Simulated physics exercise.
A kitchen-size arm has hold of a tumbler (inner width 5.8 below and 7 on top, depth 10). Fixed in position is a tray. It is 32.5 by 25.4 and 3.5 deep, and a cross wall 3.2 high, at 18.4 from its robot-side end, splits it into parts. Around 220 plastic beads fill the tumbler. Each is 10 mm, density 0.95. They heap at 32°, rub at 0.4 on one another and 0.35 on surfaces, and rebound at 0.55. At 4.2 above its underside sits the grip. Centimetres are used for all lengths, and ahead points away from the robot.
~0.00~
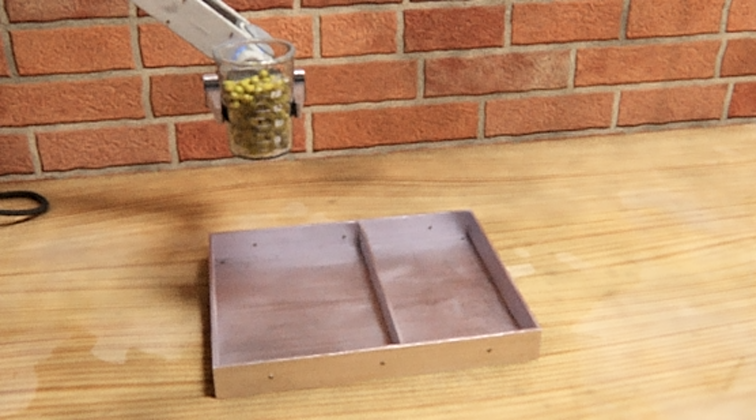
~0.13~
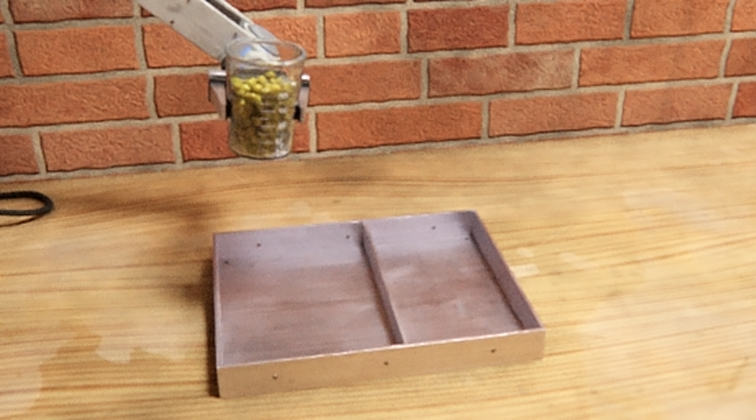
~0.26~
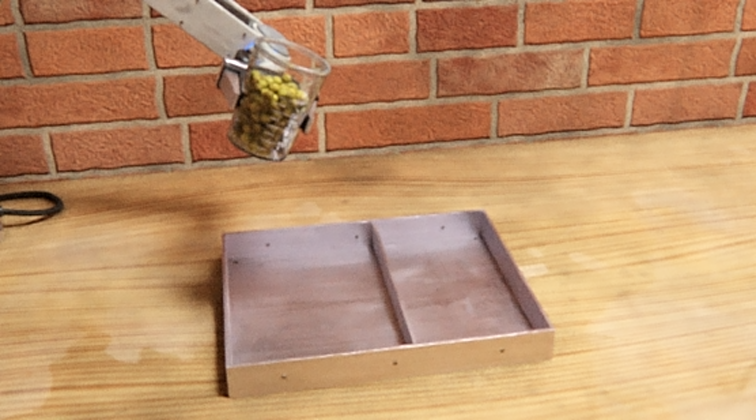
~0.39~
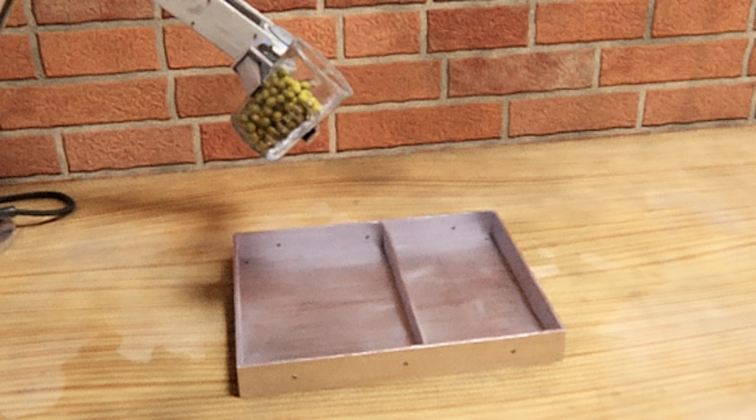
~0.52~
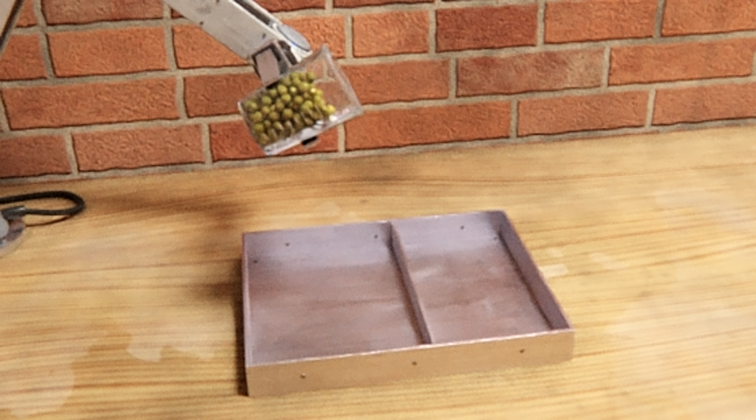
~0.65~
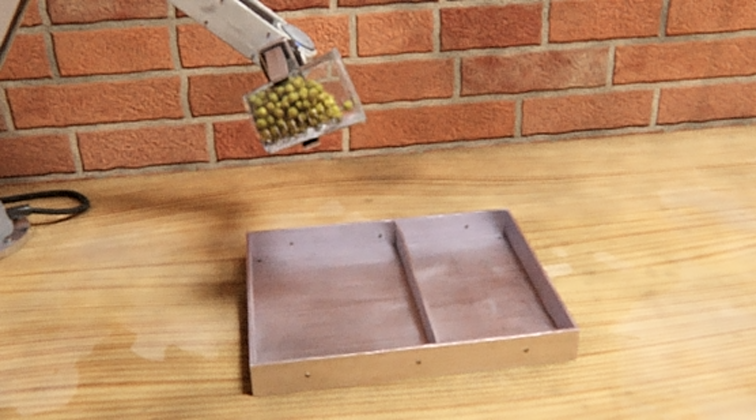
A robot arm held a clear tumbler of greenish-yellow beads above a shallow, divided tray on a wooden table, then tilted it steadily to the right until it leaned well over, the beads still inside.
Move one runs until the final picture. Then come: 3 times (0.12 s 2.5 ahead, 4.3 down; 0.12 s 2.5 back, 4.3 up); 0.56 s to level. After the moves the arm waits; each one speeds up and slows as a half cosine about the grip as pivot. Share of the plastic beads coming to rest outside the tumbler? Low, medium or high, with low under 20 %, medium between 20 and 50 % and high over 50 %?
Low.
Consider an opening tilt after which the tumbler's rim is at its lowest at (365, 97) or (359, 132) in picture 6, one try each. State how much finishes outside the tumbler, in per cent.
Close to 0 percent for the first and close to 45 percent for the second.
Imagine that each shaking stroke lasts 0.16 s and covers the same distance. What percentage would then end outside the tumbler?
In that case some 0 per cent.
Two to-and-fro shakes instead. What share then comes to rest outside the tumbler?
About 5 per cent, then.
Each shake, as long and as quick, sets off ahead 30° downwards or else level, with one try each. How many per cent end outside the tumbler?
Estimates, in order: 30 % then 60 %.
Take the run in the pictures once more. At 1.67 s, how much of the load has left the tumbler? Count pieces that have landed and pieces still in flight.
Roughly 10 percent.
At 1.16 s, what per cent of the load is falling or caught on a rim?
It amounts to roughly 3 in a hundred.
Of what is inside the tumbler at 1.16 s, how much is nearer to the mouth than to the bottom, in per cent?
Around 35 percent.
After 1.16 s, tilted 70° forward, highest piece 27 above the table; 205 in the tumbler, 4 in the far-side part, 1 in the robot-side part, 6 in flight or on a rim.
After 1.67 s, tilted 30° forward, highest piece 28 above the table; 196 in the tumbler, 11 in the far-side part, 8 in the robot-side part, 1 on the table or floor.
After 2.13 s, level, highest piece 30 above the table; 196 in the tumbler, 11 in the far-side part, 8 in the robot-side part, 1 on the table or floor.
After 3.18 s, level, highest piece 30 above the table; 196 in the tumbler, 11 in the far-side part, 8 in the robot-side part, 1 on the table or floor.
In the end, 196 in the tumbler, 11 in the far-side part, 8 in the robot-side part, 1 on the table or floor. That is 9 % outside the tumbler.
